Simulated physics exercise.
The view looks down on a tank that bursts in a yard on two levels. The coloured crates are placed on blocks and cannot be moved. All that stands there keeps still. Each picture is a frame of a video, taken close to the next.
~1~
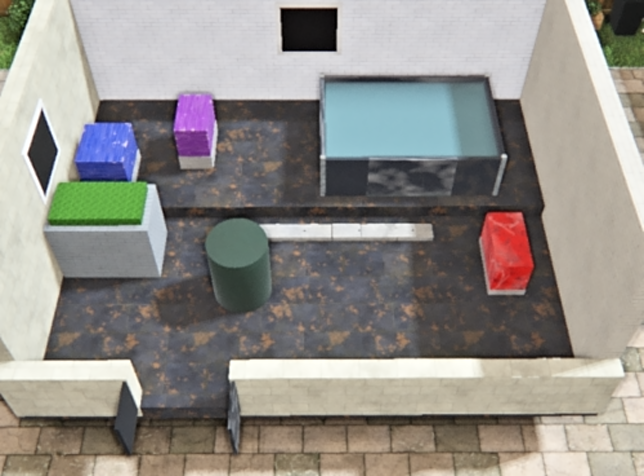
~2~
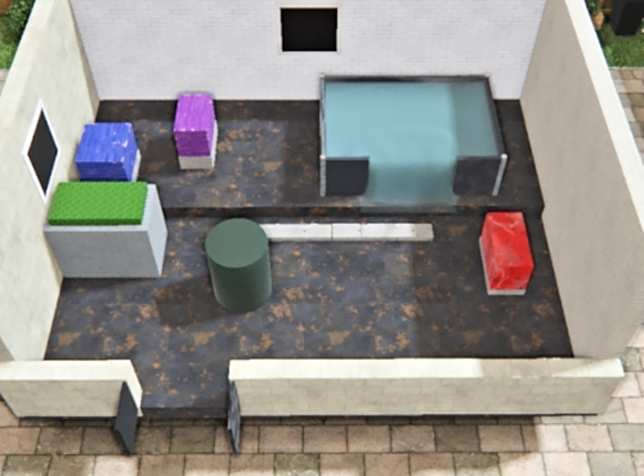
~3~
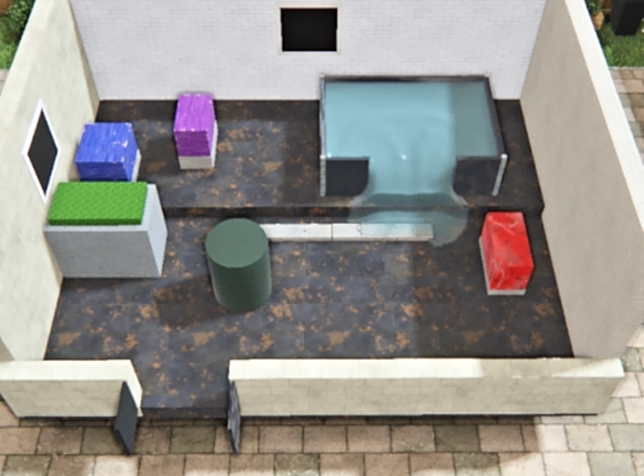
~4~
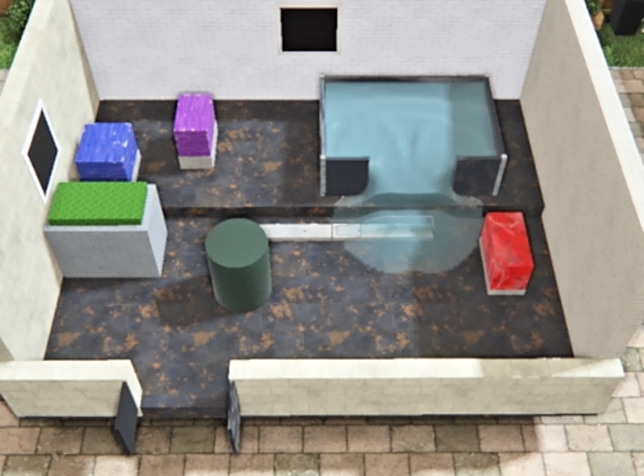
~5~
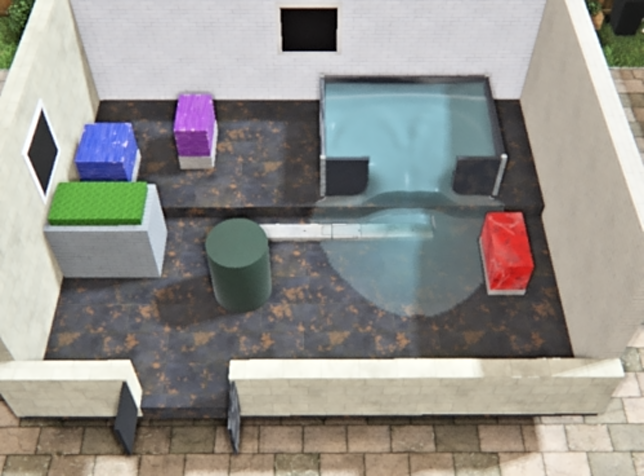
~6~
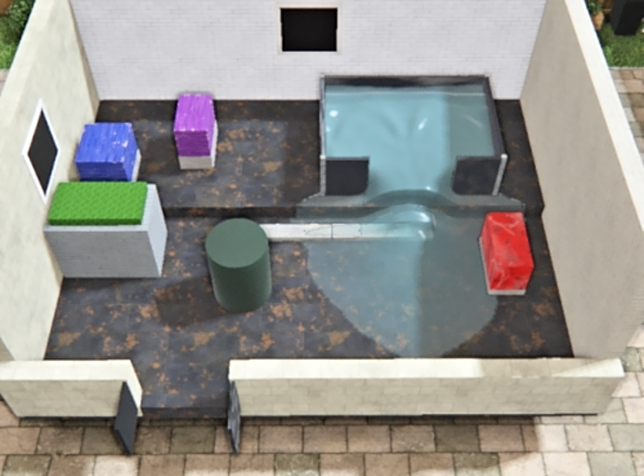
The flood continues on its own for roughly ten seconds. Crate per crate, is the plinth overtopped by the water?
Outcome: Red crate: Touched; blue crate: Untouched; purple crate: Untouched.
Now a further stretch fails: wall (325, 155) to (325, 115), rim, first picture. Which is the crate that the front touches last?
That would be the crate marked red.
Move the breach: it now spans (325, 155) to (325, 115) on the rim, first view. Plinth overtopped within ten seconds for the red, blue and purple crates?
Here goes: Red crate - left alone; blue crate - hit; purple crate - hit.
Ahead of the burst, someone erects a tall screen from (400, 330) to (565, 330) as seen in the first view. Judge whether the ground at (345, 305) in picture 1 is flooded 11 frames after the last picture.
There: Flooded.
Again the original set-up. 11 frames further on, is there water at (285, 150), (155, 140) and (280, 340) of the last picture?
First spared, second spared, third inundated.
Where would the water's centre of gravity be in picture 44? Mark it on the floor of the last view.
Close to (340, 273).
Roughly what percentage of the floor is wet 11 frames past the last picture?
That works out at 45 %.
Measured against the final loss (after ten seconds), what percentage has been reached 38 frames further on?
Estimated share: Close to 35 %.
A moment on, water covers 35 % of the floor; the red crate water round its plinth, the blue crate not reached, the purple crate not reached.
Next, water covers 45 % of the floor; the red crate water round its plinth, the blue crate not reached, the purple crate not reached.
Then, water covers 65 % of the floor; the red crate water round its plinth, the blue crate not reached, the purple crate not reached.
Later, water covers 65 % of the floor; the red crate water round its plinth, the blue crate not reached, the purple crate not reached.
In the end, water covers 65 % of the floor; the red crate was topped, the blue crate stayed above the water, the purple crate stayed above the water.
